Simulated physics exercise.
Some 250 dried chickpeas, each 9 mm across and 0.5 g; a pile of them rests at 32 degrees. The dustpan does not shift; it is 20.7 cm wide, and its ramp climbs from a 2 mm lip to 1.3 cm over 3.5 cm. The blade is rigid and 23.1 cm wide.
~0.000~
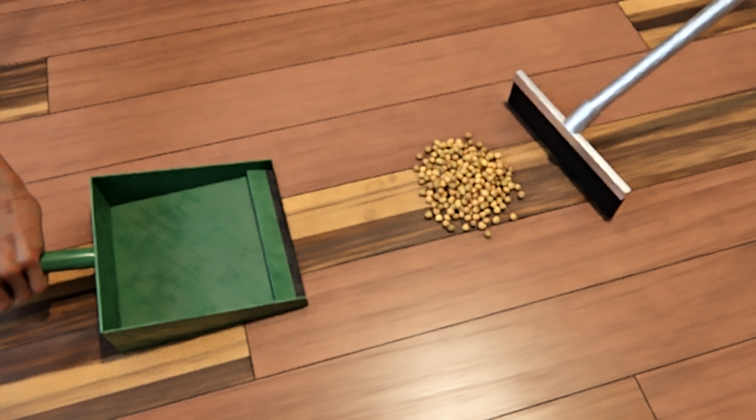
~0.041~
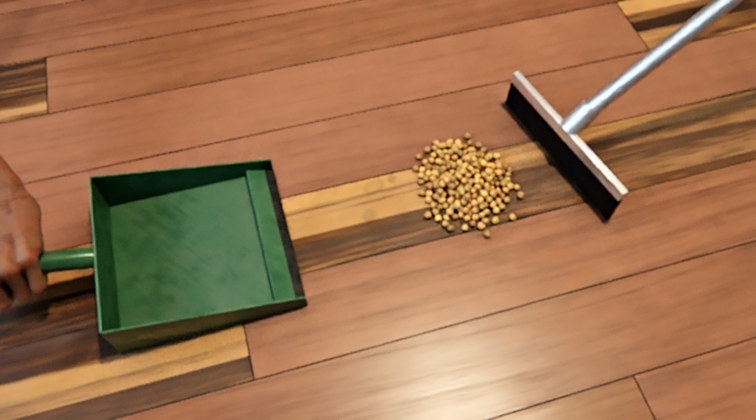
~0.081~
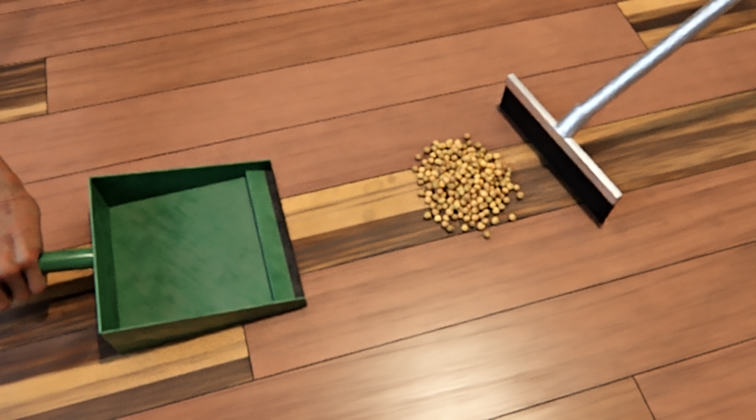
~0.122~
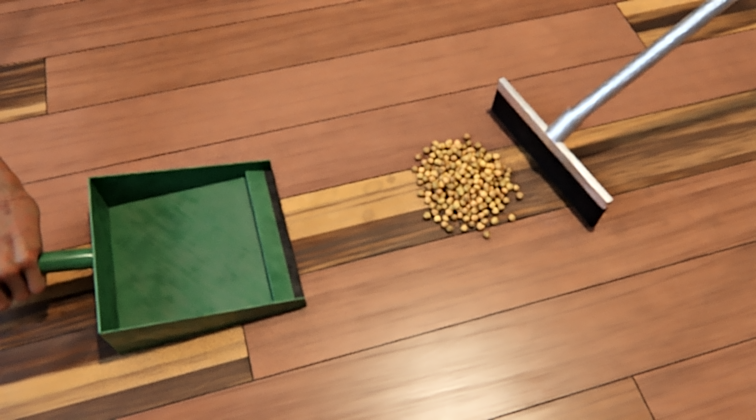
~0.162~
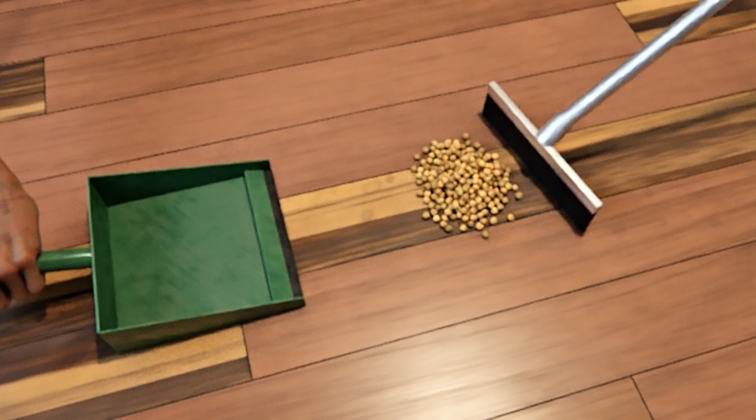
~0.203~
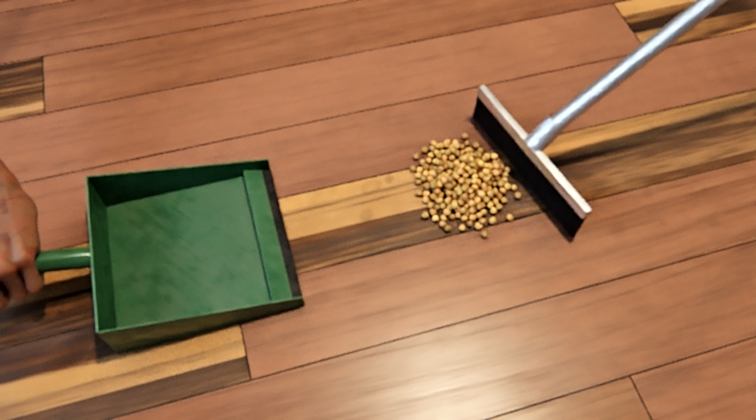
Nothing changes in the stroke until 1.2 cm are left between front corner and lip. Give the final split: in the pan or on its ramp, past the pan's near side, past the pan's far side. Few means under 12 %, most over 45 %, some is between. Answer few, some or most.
Pan: Some, near side: Some, far side: Few.
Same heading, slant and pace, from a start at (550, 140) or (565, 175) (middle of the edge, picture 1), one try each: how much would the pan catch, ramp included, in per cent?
Some 30 and 25 per cent.
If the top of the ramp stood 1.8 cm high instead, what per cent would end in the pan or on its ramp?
It would be near 30 per cent.
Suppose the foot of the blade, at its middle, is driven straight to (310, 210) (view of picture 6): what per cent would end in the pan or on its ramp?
About 20 per cent.
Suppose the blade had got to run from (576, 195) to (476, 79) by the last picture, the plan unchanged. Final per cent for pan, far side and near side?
Pan 0, far 15, near 0.
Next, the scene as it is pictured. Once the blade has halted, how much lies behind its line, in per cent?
About 10 per cent.
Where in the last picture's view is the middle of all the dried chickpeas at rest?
Near (299, 263).
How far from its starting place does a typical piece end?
Roughly 26 cm.
After 0.59 s, middle of the blade 19 cm from the lip; 0 % over the lip, far side 0 %, near side 0 %.
After 0.85 s, middle of the blade 10 cm from the lip; 0 % over the lip, far side 0 %, near side 10 %.
Then, at 1.22 s, middle of the blade 4 cm from the lip; 30 % over the lip, far side 0 %, near side 20 %.
At rest (1.5 s), pan 30 %, near side 20 %, far side 0 %, in front of the lip or behind the blade 50 %.
